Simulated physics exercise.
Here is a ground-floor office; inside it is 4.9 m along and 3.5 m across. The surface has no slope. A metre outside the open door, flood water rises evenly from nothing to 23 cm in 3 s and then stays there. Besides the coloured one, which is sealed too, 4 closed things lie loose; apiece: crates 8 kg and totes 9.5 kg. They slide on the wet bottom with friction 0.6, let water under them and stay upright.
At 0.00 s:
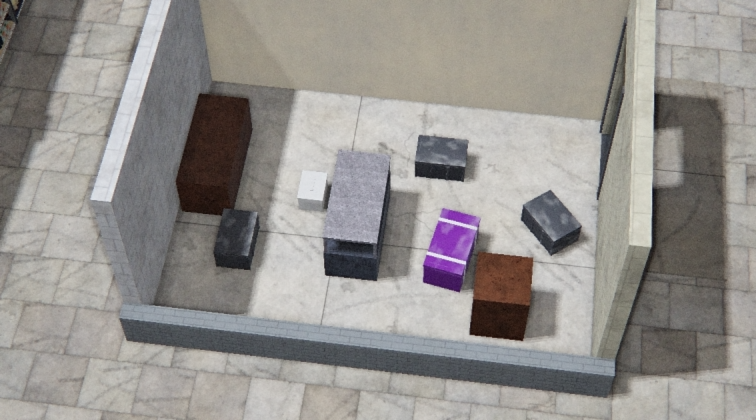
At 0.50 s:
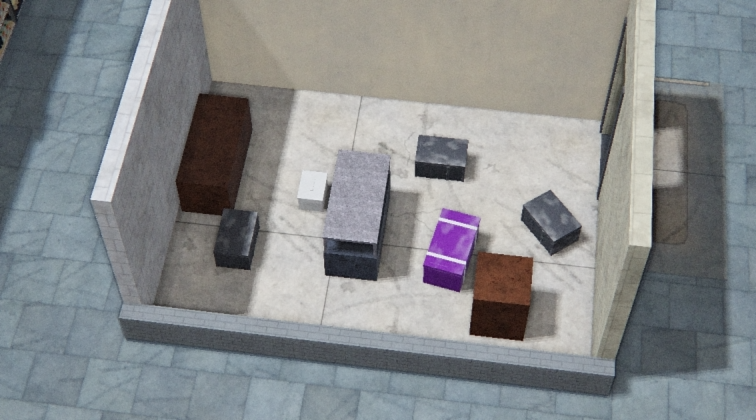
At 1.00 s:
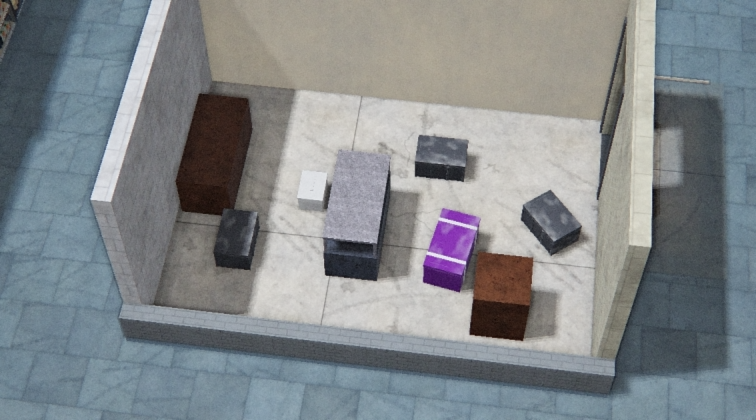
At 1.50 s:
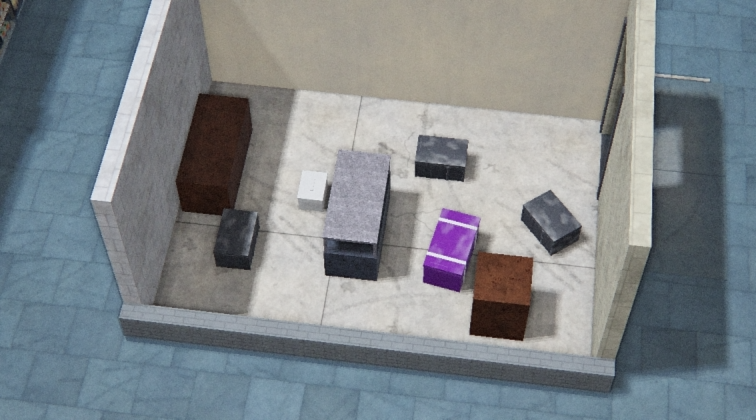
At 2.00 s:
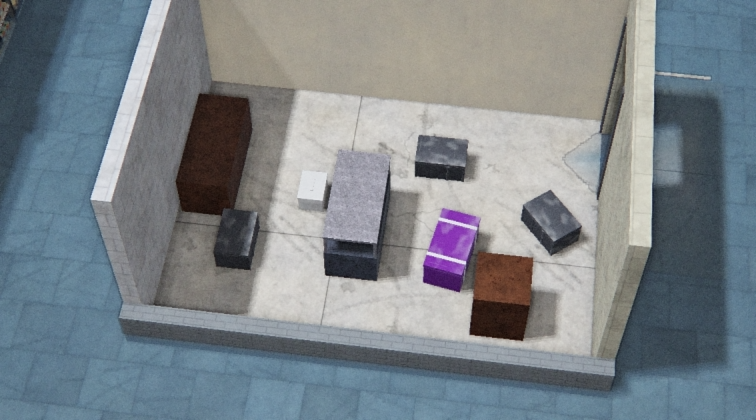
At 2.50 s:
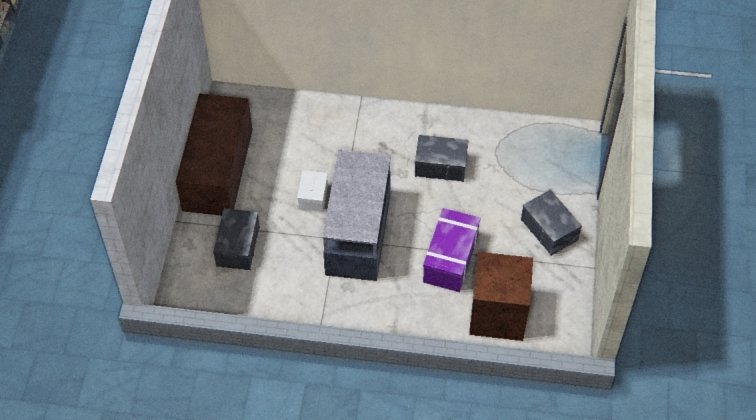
Water spreads in a bluish sheet over the paving around a roofless, pale-walled room seen from high above, then slips in at the right-hand doorway and widens into a shallow rounded patch. A purple trunk with white bands sits right of centre among dark grey boxes, a rust-brown block, a small white cube and larger furniture. Everything inside stays put, and the camera holds still.
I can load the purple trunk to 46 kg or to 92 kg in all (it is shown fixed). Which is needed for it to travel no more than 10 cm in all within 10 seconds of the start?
For it, the smaller load will do.
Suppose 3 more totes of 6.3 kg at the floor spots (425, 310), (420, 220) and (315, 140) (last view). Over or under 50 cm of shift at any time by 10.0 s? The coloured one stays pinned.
In that order: Short of it, over, past it.
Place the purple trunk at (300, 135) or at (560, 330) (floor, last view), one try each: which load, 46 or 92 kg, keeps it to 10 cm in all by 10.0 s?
In that order: It takes the larger; the smaller is enough.
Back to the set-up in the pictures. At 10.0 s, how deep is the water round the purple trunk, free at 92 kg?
Roughly 5 cm.
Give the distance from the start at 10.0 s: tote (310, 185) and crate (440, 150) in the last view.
In turn: 40 cm, 250 cm.
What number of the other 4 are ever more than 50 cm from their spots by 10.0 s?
That makes 2.
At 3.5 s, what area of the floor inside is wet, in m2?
Some 4.0 m2.
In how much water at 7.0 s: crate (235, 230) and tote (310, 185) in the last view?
About 2 and 3 cm.
After 3.5 s the purple trunk would be 0 cm from its start with 46 kg and 0 cm from its start with 92 kg; 0 cm of water round it then.
After 4.5 s the purple trunk would be 0 cm from its start with 46 kg and 0 cm from its start with 92 kg; 2 cm of water round it then.
After 7.0 s the purple trunk would be 0 cm from its start with 46 kg and 0 cm from its start with 92 kg; 4 cm of water round it then.
After 10.0 s the purple trunk would be 0 cm from its start with 46 kg and 0 cm from its start with 92 kg; 5 cm of water round it then.
